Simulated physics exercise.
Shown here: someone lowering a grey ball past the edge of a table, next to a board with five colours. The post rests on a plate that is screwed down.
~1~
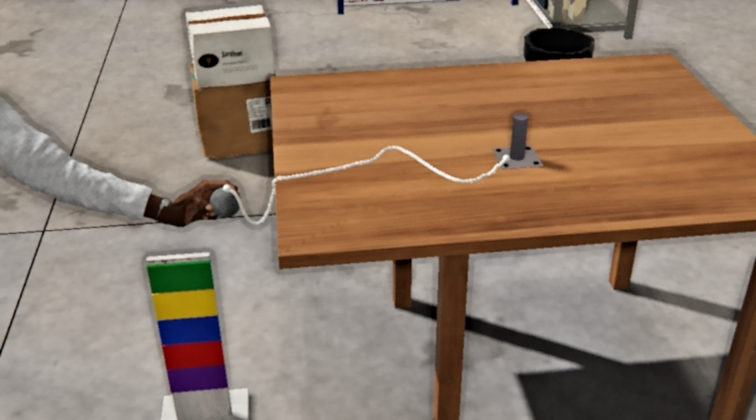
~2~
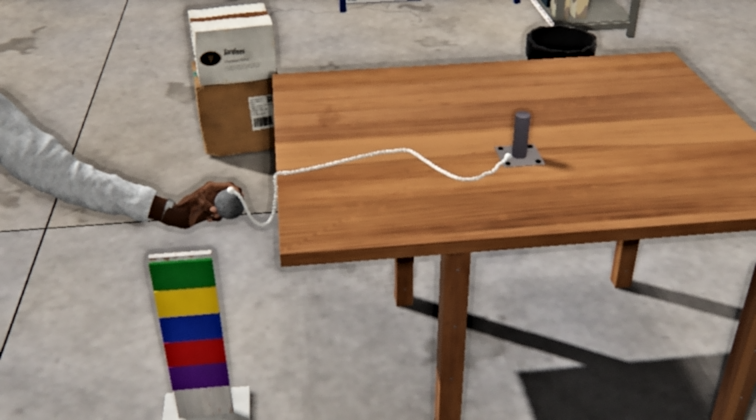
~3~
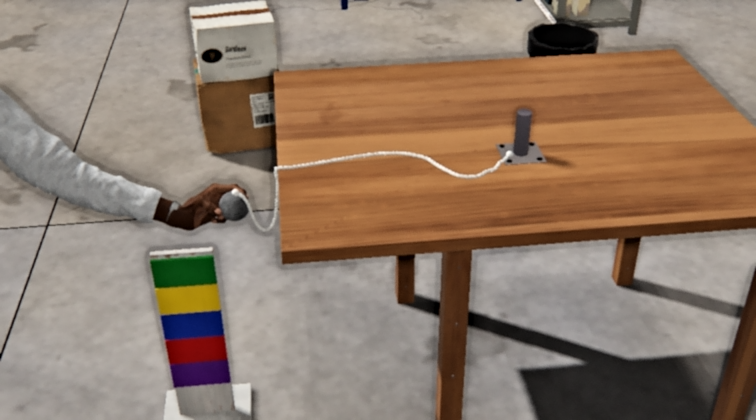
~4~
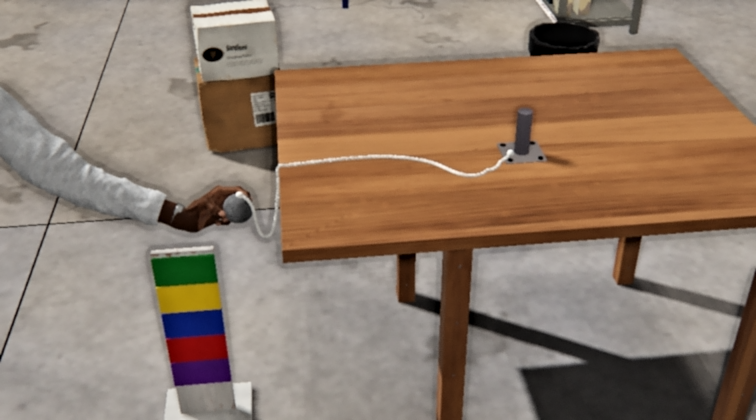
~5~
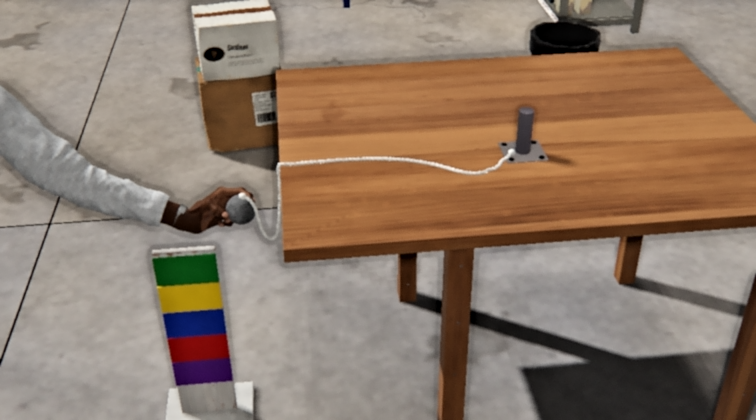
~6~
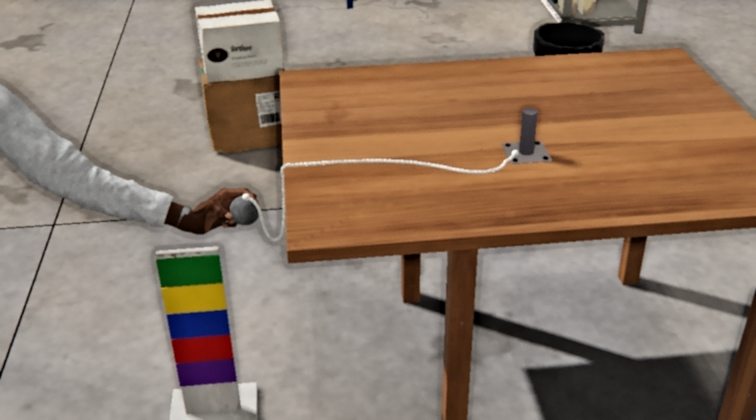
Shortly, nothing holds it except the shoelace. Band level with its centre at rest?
Blue.
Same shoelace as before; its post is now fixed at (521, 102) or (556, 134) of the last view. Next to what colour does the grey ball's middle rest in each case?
Trial 1 - yellow; trial 2 - yellow.
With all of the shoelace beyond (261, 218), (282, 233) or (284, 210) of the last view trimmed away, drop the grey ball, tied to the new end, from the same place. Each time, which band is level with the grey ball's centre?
In order of the tries: Yellow; then green; then none, it hangs higher.
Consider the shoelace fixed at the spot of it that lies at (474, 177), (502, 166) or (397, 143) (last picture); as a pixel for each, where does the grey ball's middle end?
Going through the three tries, you get (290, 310), (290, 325) and (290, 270).
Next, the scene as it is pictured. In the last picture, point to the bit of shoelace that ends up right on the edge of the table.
Around (304, 165).
Soon after, ball near (318, 316); level with blue.
After that, ball near (279, 319); level with blue.
In the end, ball near (293, 320); level with blue. The shoelace holds its middle at blue.
